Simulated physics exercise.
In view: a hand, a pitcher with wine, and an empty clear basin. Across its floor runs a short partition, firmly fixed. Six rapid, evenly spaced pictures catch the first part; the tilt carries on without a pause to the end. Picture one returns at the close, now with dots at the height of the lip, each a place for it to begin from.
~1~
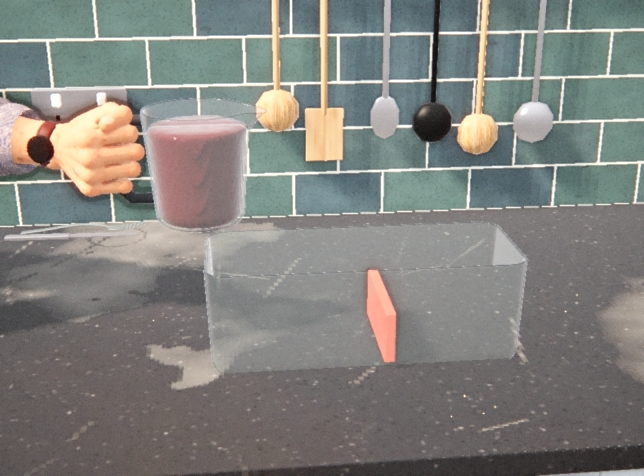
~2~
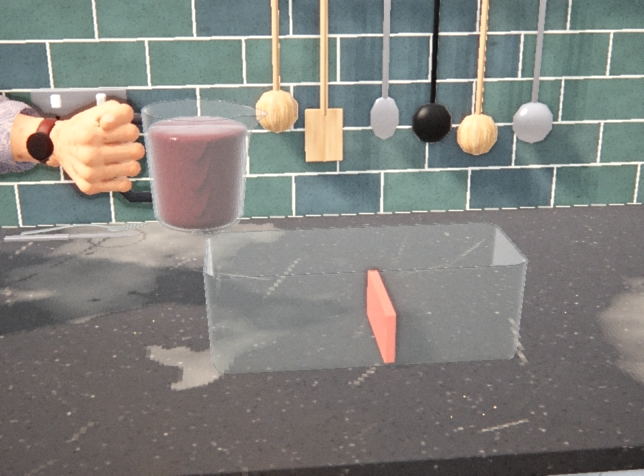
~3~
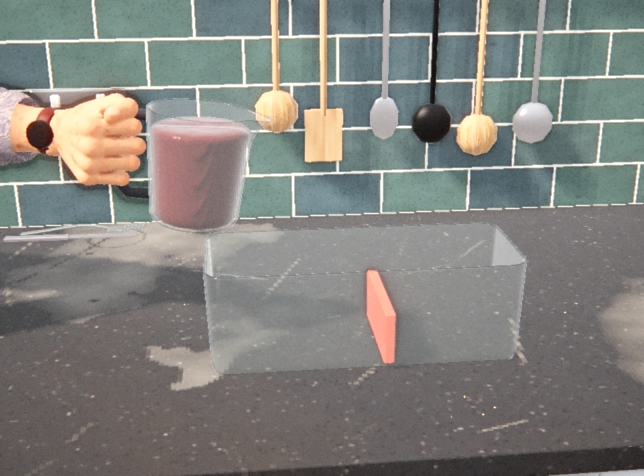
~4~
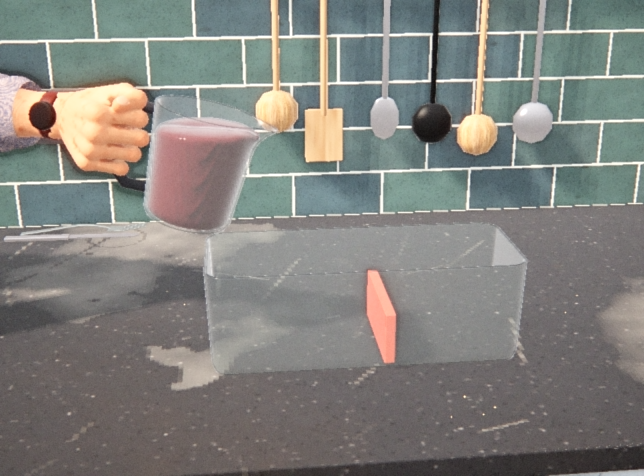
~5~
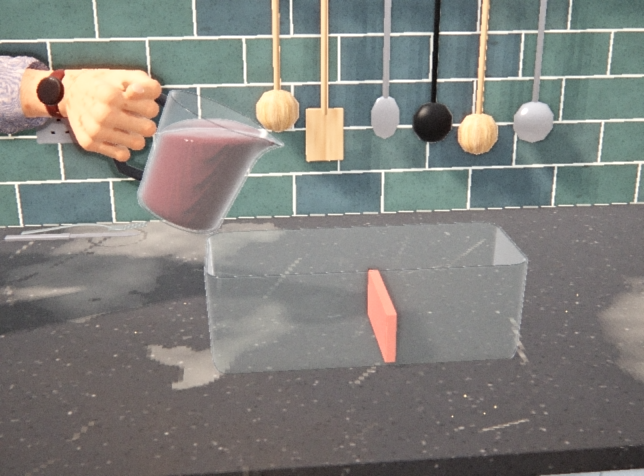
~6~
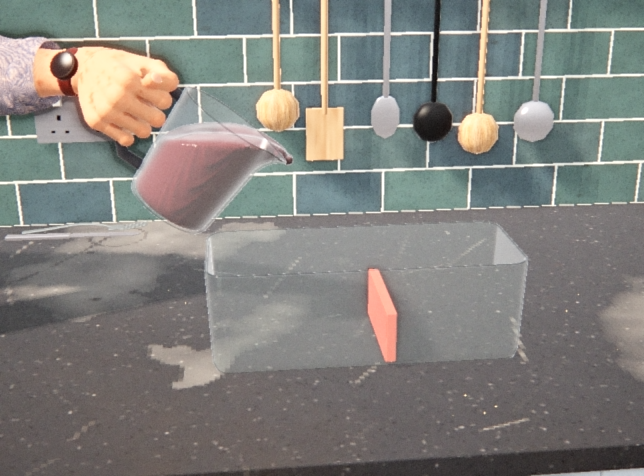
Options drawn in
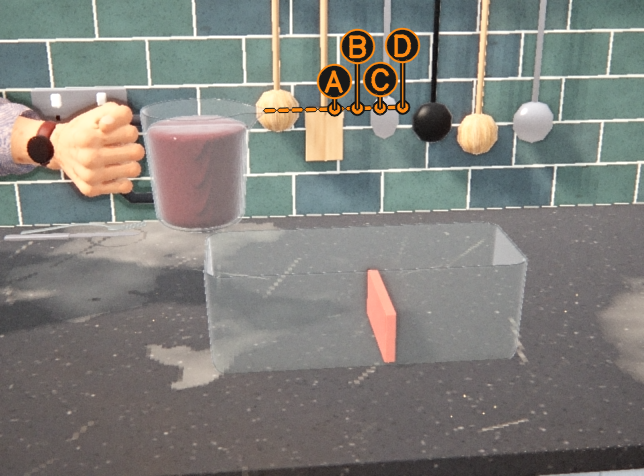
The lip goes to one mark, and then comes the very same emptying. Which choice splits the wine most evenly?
The best place is A.
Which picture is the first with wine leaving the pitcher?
Picture 6.
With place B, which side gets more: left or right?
The right one.
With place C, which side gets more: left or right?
More ends on the right.
On the marked copy, A at (334, 109); B at (357, 108); C at (380, 107); D at (402, 107).
Choosing A, about 53 % ends left of the wall and 46 % right of it.
Choosing B, about 14 % ends left of the wall and 85 % right of it.
Choosing C, about 3 % ends left of the wall and 96 % right of it.
Choosing D, about 2 % ends left of the wall and 96 % right of it.
